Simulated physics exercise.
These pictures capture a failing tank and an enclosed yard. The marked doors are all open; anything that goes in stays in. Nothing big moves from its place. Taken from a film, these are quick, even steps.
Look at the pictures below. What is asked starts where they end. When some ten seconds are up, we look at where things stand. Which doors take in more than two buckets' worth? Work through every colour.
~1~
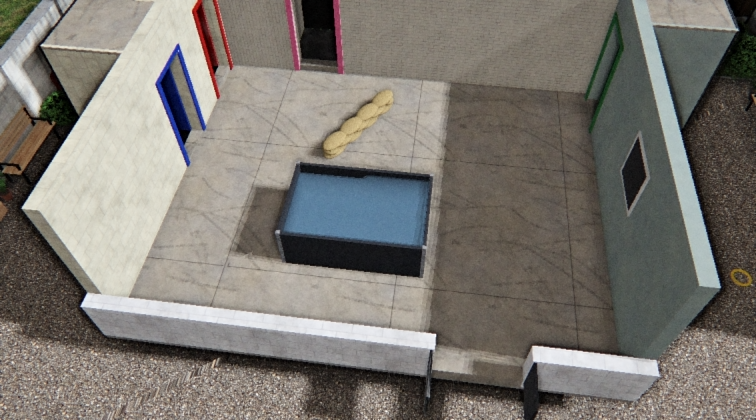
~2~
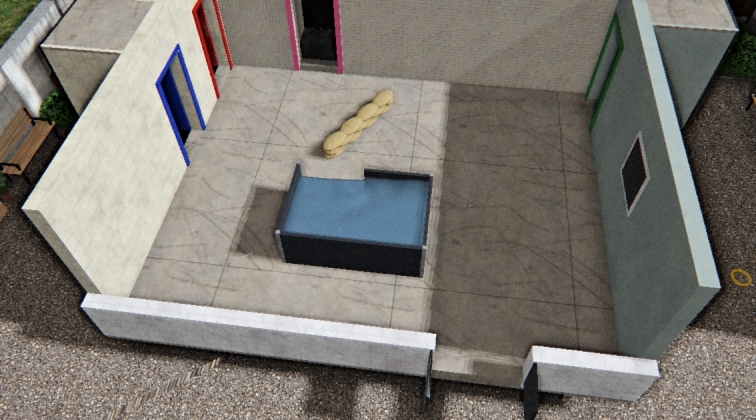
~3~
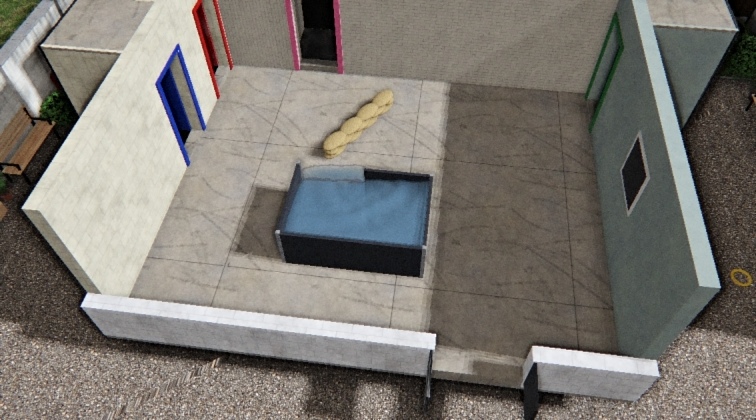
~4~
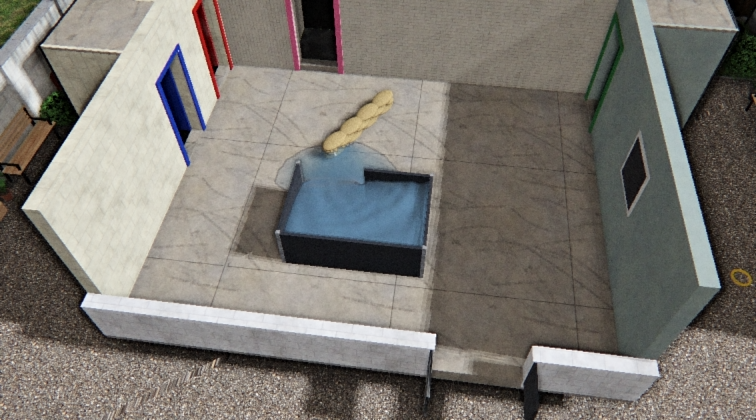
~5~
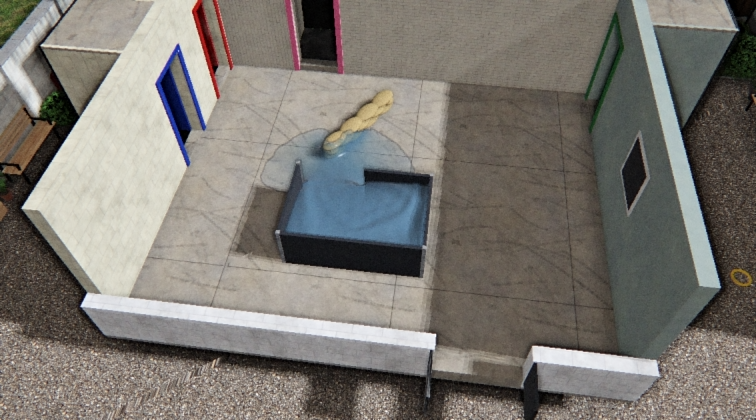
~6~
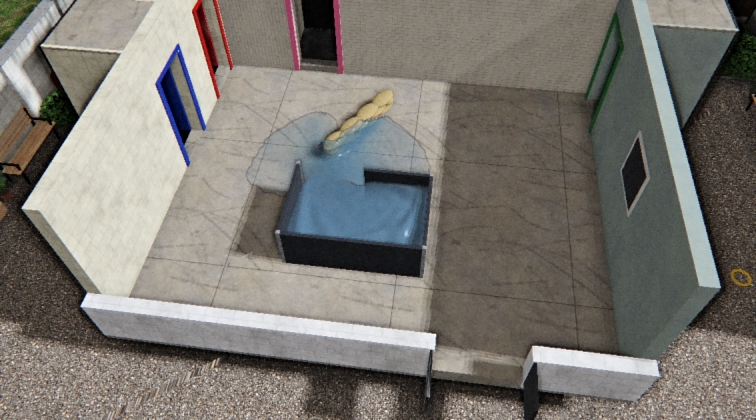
The red door does; the pink door does not; the blue door does; the green door does.
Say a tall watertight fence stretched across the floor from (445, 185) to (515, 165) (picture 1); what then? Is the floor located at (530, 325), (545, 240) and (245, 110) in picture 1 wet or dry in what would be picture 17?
Results in sequence: Bone-dry / bone-dry / swamped.
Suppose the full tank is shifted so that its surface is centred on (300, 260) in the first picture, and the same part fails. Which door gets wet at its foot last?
The door marked green.
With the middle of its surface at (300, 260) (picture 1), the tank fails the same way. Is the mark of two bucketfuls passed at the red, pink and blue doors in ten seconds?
In order, red overshoots, pink overshoots, blue overshoots.
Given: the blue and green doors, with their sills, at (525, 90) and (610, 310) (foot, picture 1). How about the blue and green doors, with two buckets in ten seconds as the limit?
Here the blue door tops the limit while the green door stays within the limit.
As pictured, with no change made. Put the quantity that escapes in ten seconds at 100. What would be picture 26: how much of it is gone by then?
Somewhere around 30 per cent, I'd say.
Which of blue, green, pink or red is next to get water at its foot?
The one in pink.
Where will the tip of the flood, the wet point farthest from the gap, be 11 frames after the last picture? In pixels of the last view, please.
Front's tip: Near (581, 96).
A moment on, water covers 25 % of the floor; the red door not reached, the pink door wet at the sill, nothing in, the blue door not reached, the green door not reached.
Next, water covers 35 % of the floor; the red door under two buckets in, the pink door wet at the sill, nothing in, the blue door under two buckets in, the green door not reached.
Then, water covers 40 % of the floor; the red door over two buckets in, the pink door under two buckets in, the blue door over two buckets in, the green door far over two buckets in.
Later, water covers 60 % of the floor; the red door over two buckets in, the pink door under two buckets in, the blue door far over two buckets in, the green door far over two buckets in.
In the end, water covers 85 % of the floor; the red door over two buckets in, the pink door under two buckets in, the blue door far over two buckets in, the green door far over two buckets in.
